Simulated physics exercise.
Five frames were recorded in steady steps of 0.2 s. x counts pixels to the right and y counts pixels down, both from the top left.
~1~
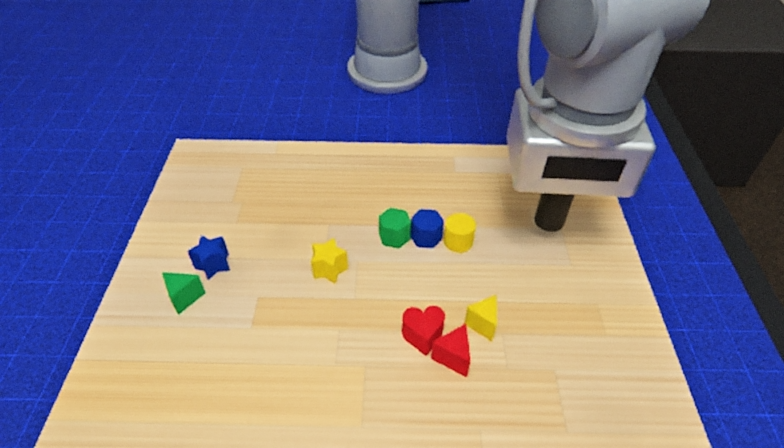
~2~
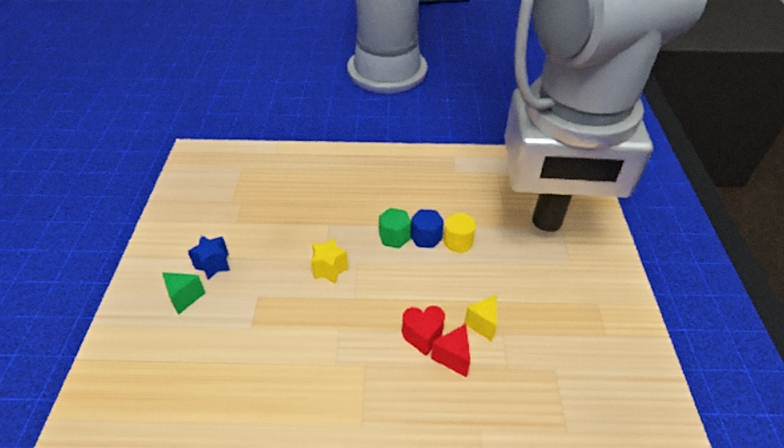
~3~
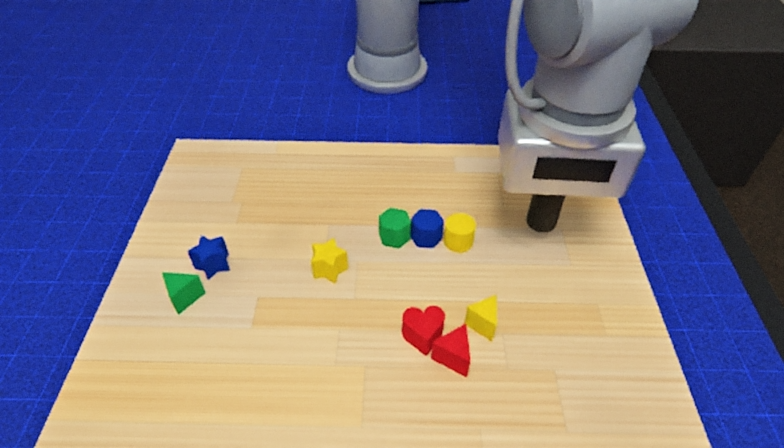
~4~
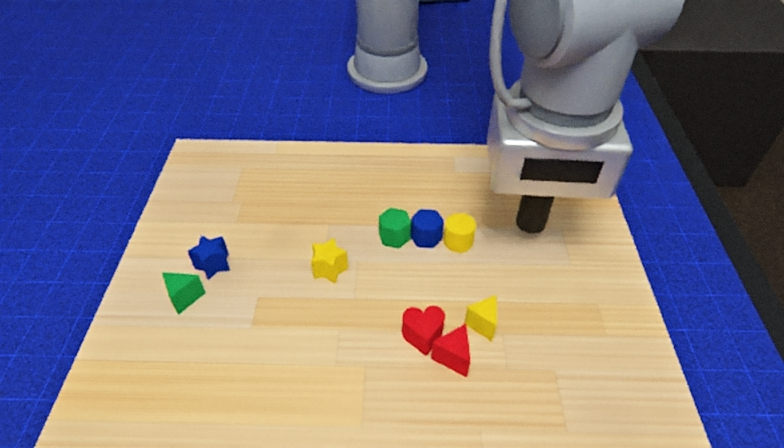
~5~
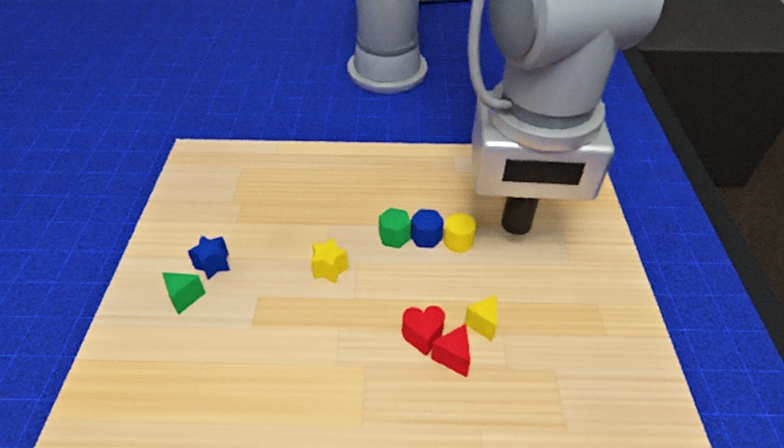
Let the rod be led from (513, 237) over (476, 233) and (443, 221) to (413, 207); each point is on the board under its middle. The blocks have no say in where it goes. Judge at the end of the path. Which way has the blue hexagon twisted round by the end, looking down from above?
Rotates clockwise.
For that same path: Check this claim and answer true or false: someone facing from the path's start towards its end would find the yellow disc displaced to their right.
The claim does not hold.
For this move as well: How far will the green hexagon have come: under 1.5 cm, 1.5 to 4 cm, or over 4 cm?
That block covers short of 1.5 cm.
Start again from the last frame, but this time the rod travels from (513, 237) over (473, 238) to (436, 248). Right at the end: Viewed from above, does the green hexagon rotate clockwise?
In short: No.
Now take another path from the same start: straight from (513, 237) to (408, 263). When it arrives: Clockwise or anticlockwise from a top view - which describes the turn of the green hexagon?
Viewed from the top, it goes anticlockwise.
The first path, step by step. One third of the way, rod (479, 220); green hexagon (391, 218); blue hexagon (422, 220), turned 15° clockwise; yellow disc (454, 225).
Two thirds of the way, rod (445, 208); green hexagon (385, 217); blue hexagon (415, 223), turned 45° clockwise; yellow disc (446, 227).
At the end, rod (413, 195); green hexagon (385, 217); blue hexagon (415, 223), turned 45° clockwise; yellow disc (446, 227).
